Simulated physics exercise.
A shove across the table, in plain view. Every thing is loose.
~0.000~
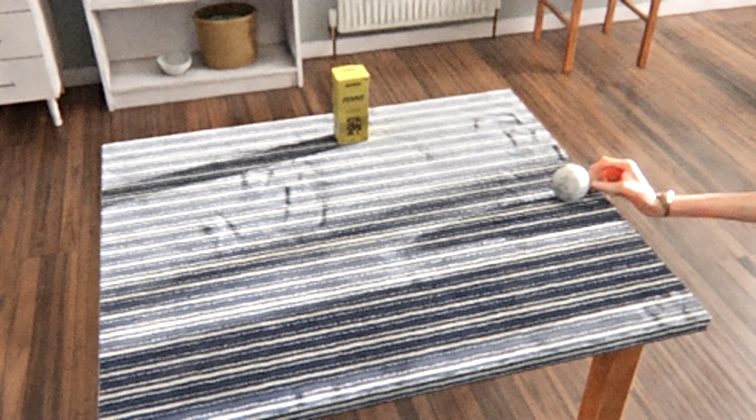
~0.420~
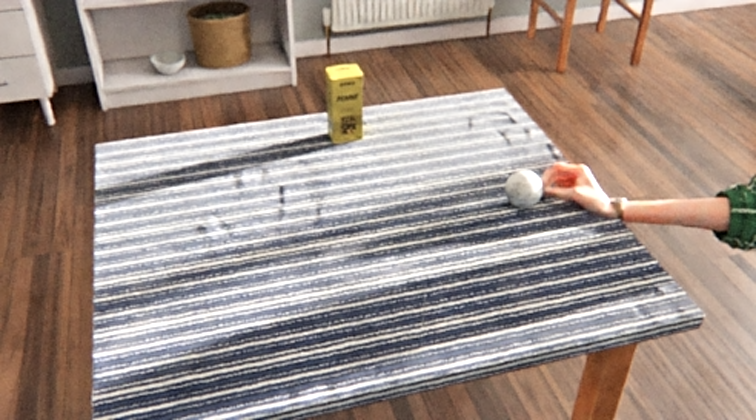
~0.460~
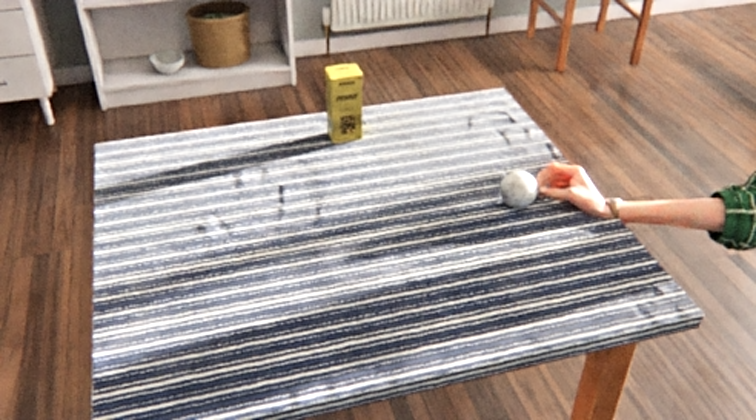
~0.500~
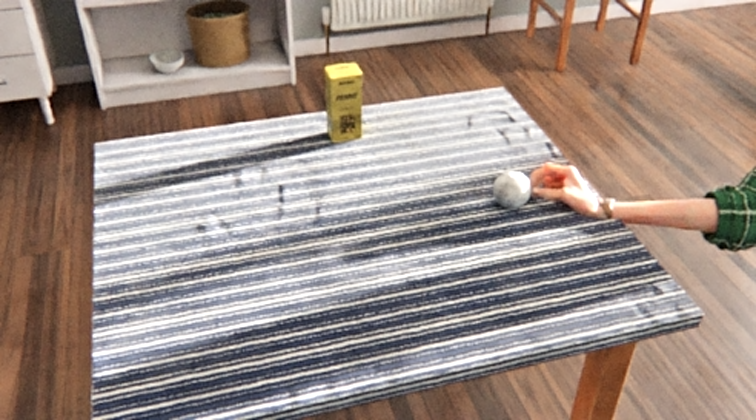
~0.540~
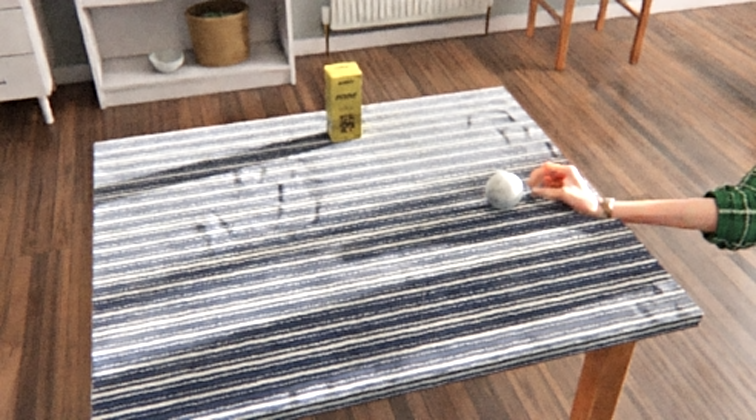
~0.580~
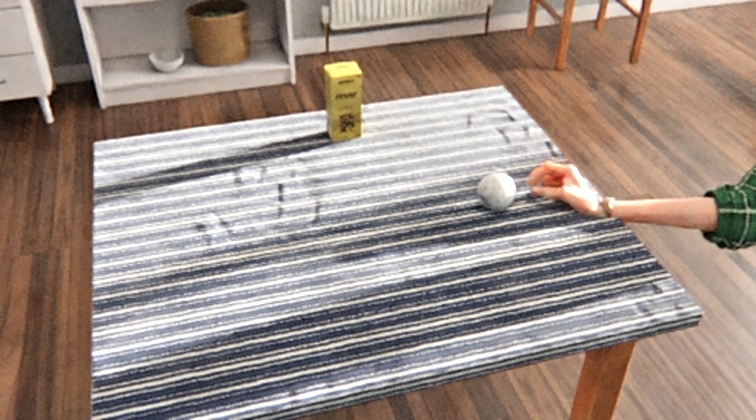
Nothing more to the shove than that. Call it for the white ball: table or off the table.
Table.
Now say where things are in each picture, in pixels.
The first picture shows under the hand; white ball (570, 184).
The second picture shows under the hand; white ball (523, 189).
The third picture shows under the hand; white ball (519, 190).
The fourth picture shows white ball (512, 190).
The fifth picture shows white ball (504, 191) shifted a little.
The sixth picture shows white ball (497, 192) shifted a little.
After 0.68 s, white ball shifted about its own width near (479, 195).
After 0.98 s, white ball shifted well along near (434, 203).
After 1.18 s, white ball shifted well along near (410, 207).
After 1.58 s, white ball shifted well along near (378, 212).
In the end (2.3 s), moved from the start, white ball. At the end, from the last picture's camera, white ball near (367, 214).
